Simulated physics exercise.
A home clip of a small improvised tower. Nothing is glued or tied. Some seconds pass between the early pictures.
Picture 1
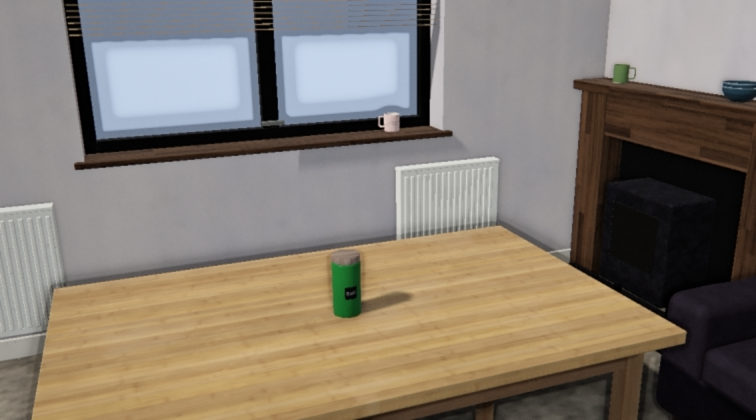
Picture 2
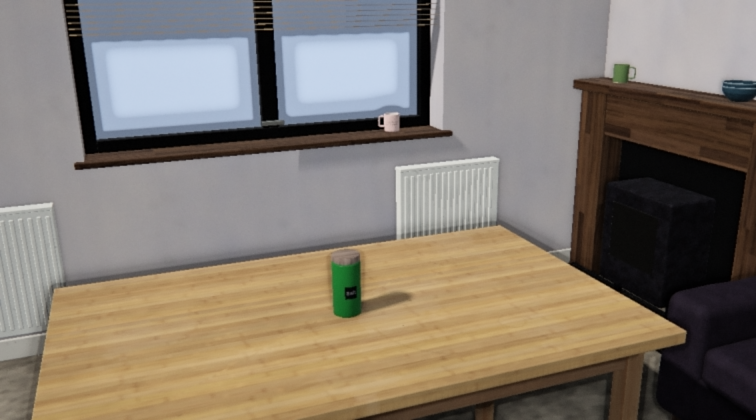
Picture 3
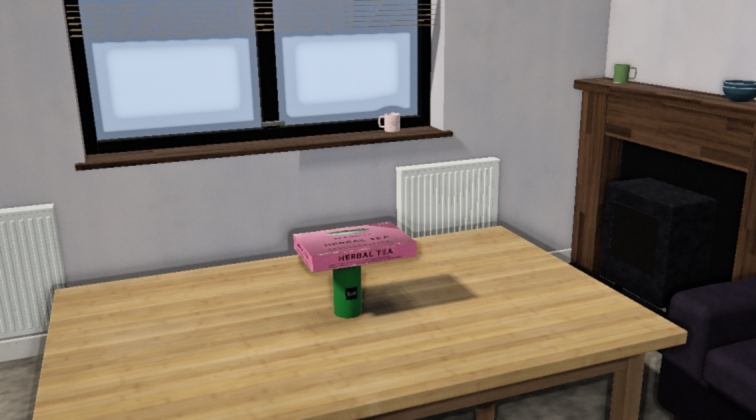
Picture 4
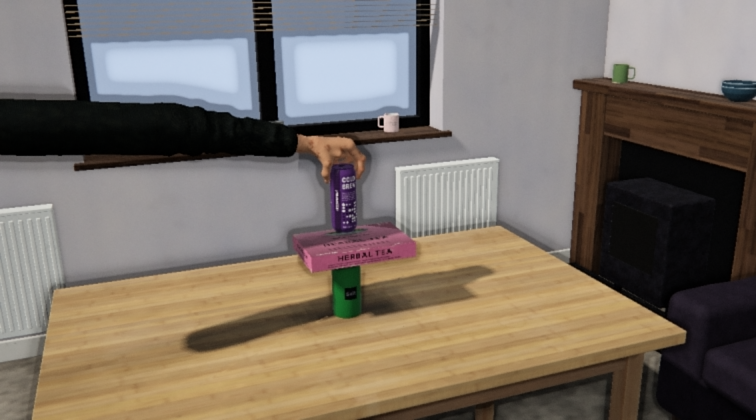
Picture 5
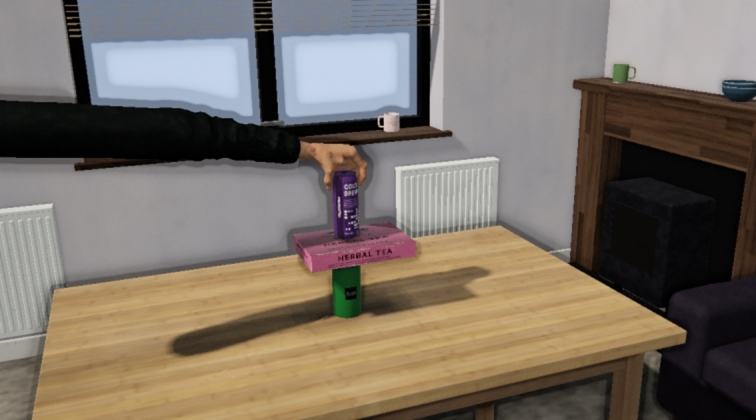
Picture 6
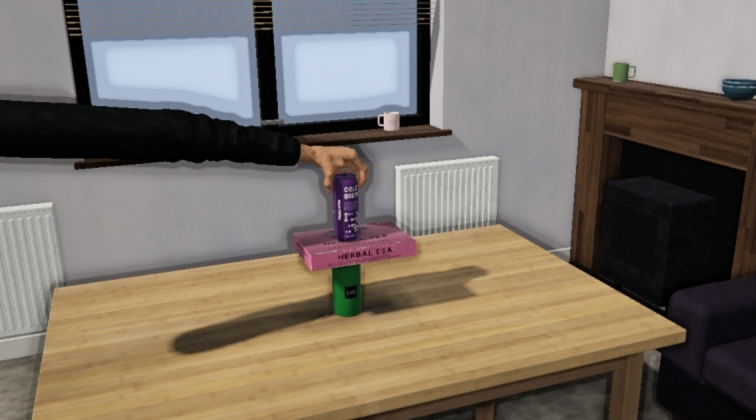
In the video, a green canister stands on a wooden table, then a pink herbal tea box appears lying on top of it. A hand lowers a purple can onto the box and keeps hold of it.
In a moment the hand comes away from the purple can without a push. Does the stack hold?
The stack stays up.
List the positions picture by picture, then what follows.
In the first frame, the last thing is not in view yet.
In the second frame, the last thing is not in view yet.
In the third frame, the last thing is not in view yet; pink packet (354, 245).
The fourth frame shows coming down; purple can (343, 199); pink packet (353, 245).
The fifth frame shows coming down; purple can (346, 205); pink packet (354, 245).
The sixth frame shows set down, still held; purple can (346, 208); pink packet (354, 244).
Then, 0.80 s on from there, no change.
Then, 1.70 s on from there, purple can resting near (346, 208).
In the end, all 3 unmoved. At the end, from the last picture's camera, purple can near (346, 208). The stack keeps its balance.
